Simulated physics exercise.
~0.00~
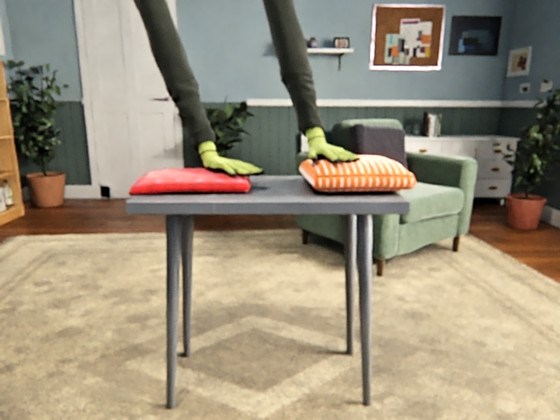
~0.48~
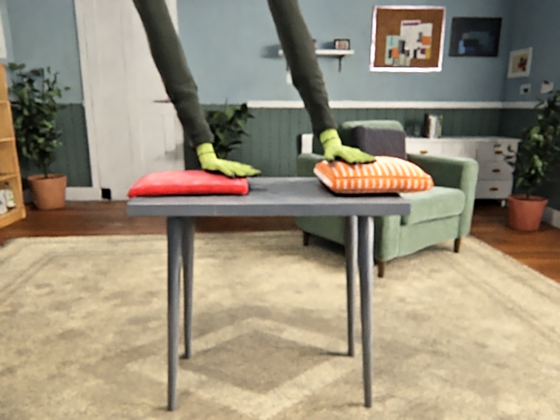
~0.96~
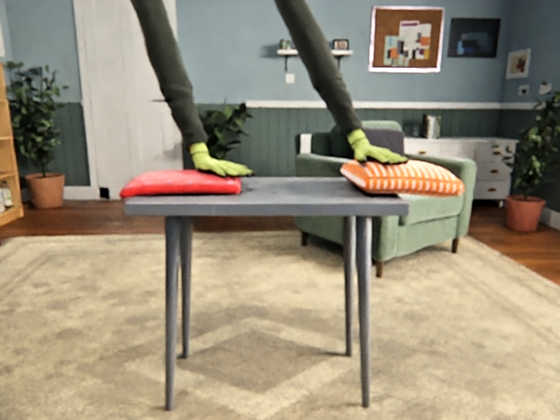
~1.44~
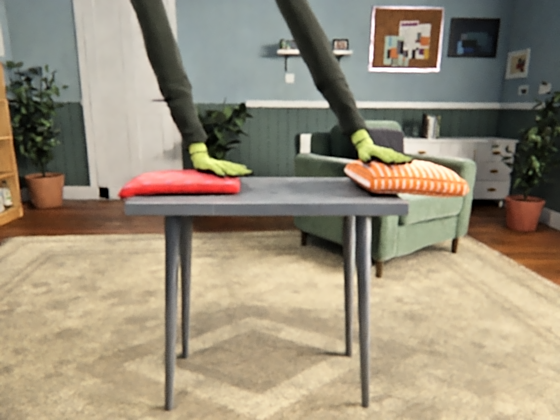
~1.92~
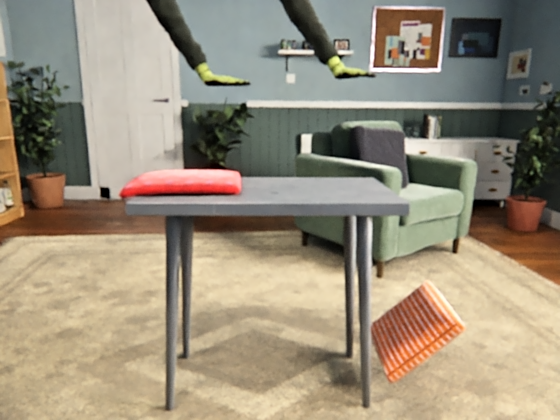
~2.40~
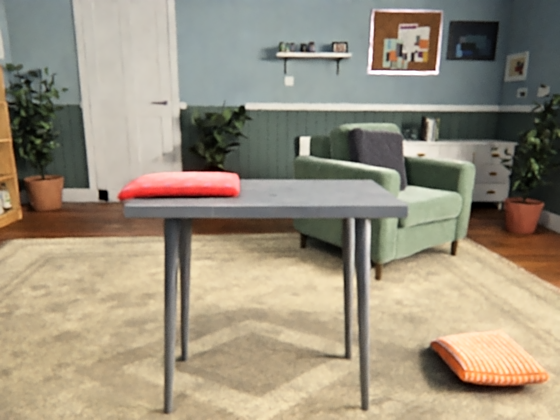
Gloved hands push two cushions apart, and the orange one falls off the table's right end.
